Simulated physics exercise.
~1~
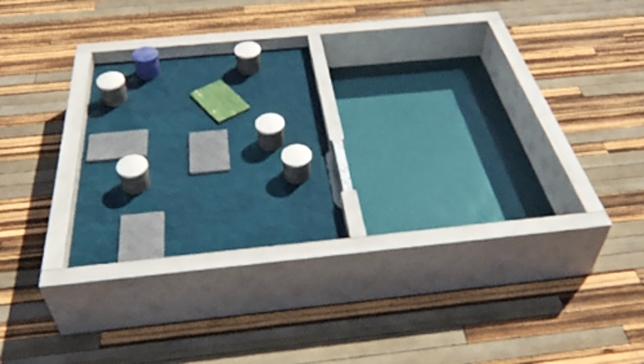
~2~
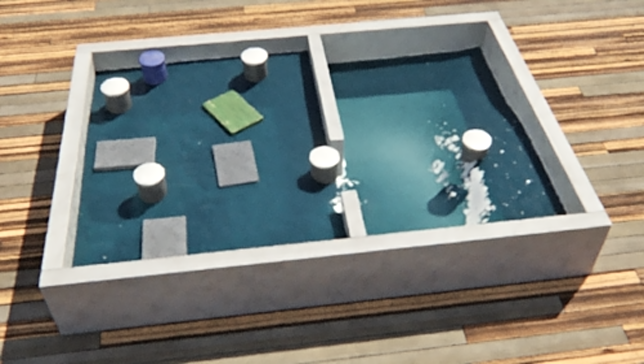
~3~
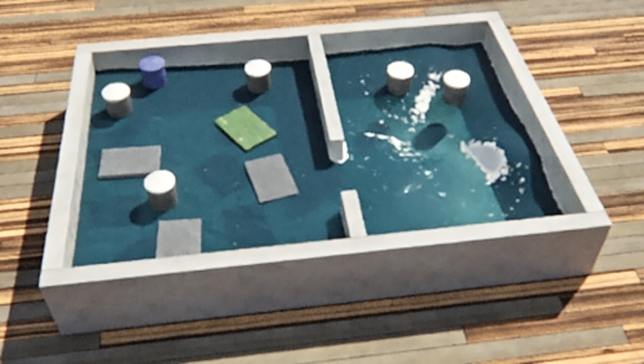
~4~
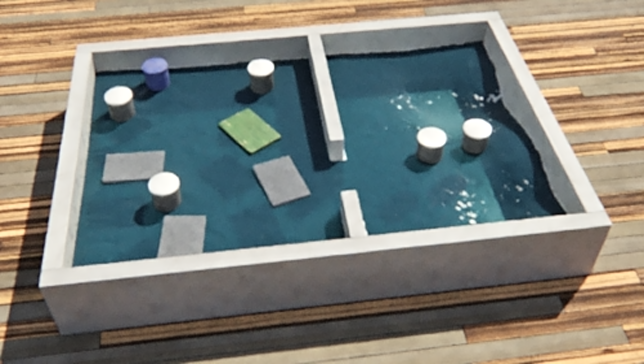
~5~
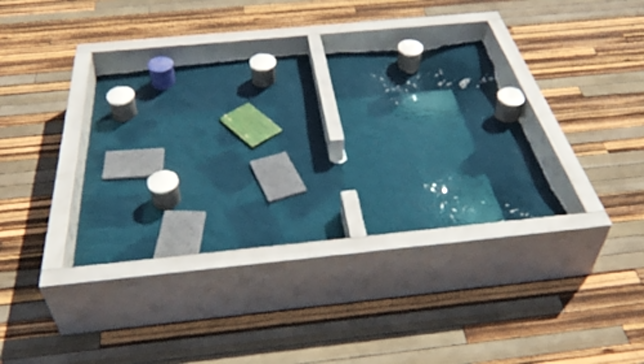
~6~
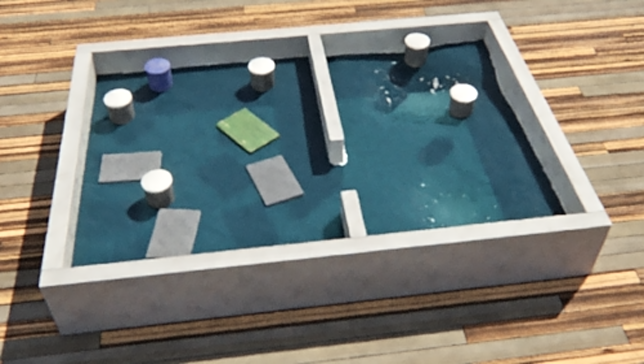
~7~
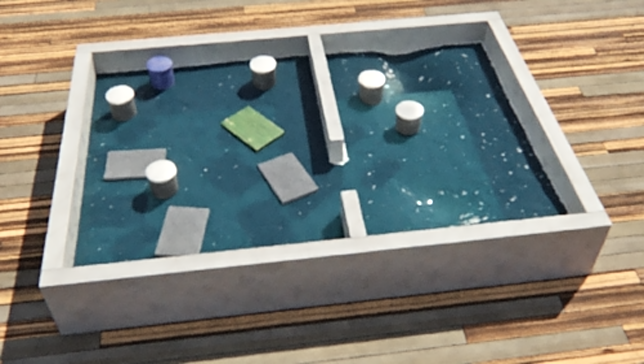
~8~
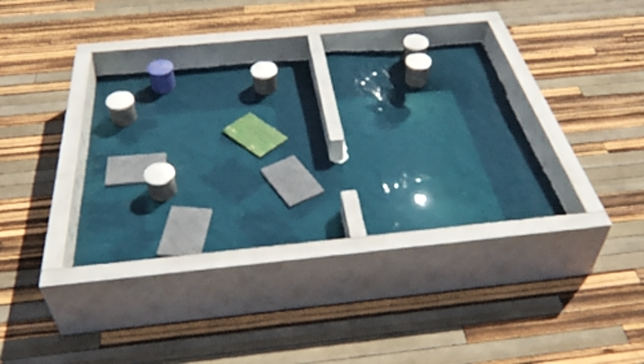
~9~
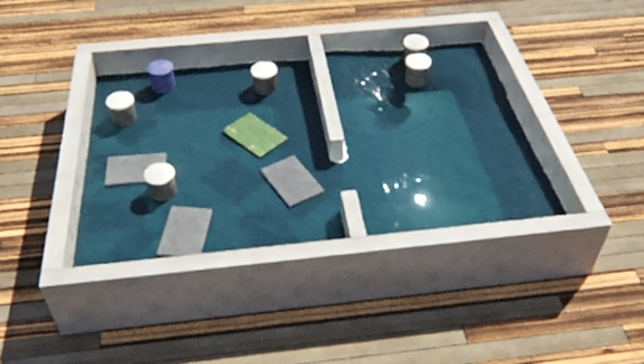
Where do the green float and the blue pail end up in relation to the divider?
Both are still on the left side at the end, and neither the green float nor the blue pail has gone beyond the divider.
Two white pails floating through a basin divider's gap, swirling about and ending near the far wall while the rest stay left.
